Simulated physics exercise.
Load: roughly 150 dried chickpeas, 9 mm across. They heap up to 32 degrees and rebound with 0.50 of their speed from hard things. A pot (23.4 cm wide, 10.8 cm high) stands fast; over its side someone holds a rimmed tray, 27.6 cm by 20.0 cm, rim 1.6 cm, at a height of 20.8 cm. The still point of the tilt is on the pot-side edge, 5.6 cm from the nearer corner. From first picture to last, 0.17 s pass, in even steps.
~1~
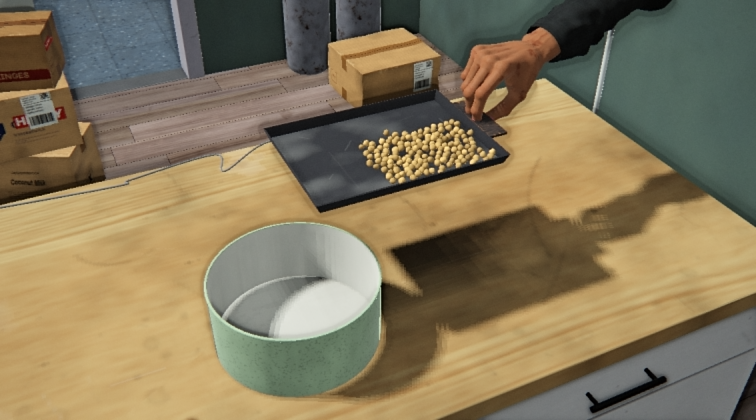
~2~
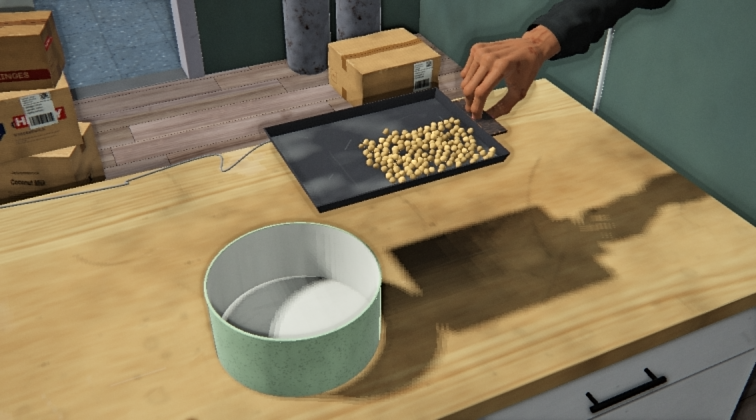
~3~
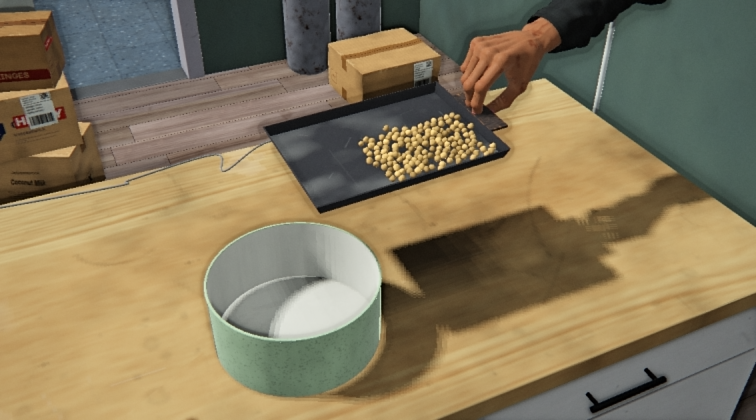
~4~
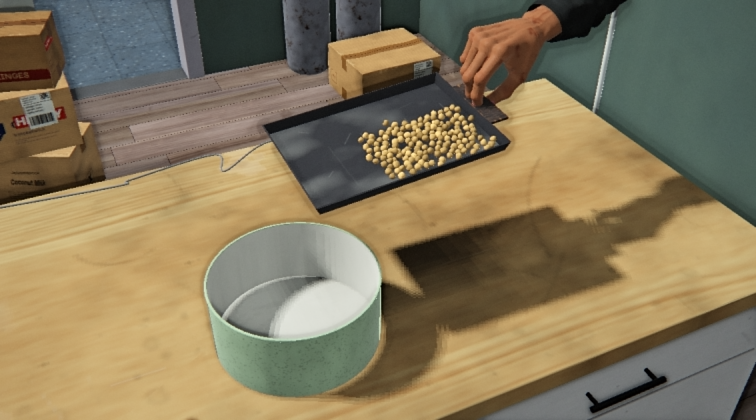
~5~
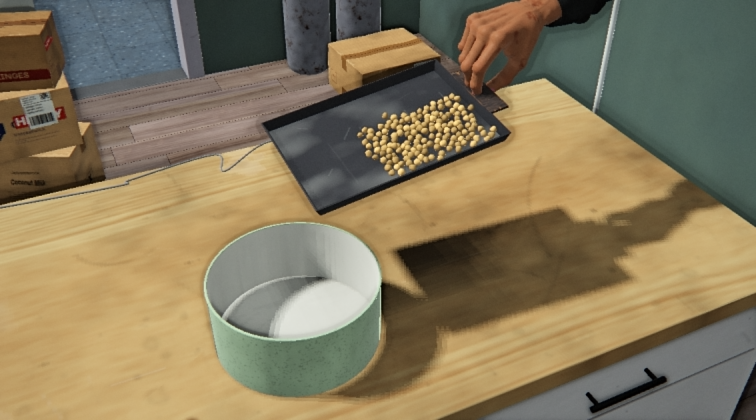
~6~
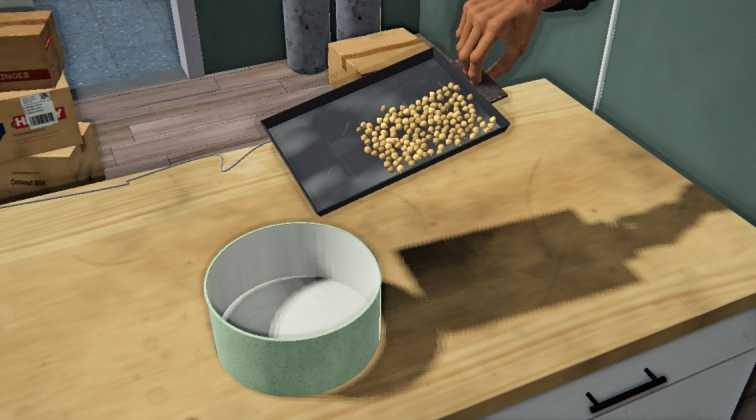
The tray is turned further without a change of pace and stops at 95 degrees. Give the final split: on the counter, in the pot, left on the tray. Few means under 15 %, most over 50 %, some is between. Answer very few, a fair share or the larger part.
On the counter: Very few; in the pot: The larger part; left on the tray: Very few.
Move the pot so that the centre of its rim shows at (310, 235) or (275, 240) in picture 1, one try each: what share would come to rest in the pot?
About 55 and 65 per cent.
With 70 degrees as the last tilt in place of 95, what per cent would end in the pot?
Then about 85 per cent.
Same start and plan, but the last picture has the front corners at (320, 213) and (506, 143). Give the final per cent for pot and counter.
Pot 65, counter 35.
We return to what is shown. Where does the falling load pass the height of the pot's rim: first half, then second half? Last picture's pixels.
At about (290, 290), then at (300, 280).
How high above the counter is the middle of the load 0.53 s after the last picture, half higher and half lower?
Roughly 18 cm.
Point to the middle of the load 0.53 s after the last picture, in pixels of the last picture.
Near (298, 242).
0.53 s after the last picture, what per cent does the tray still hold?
Some 40 per cent of the load.
Then, 0.32 s after the last picture, tilt 54 degrees; the tray holds 100 %, the pot 0 %.
Then, 0.53 s after the last picture, tilt 81 degrees; the tray holds 40 %, the pot 25 %.
Then, 0.85 s after the last picture, tilt 95 degrees; the tray holds 0 %, the pot 100 %.
In the end, counter 0 %, pot 100 %, tray 0 %.
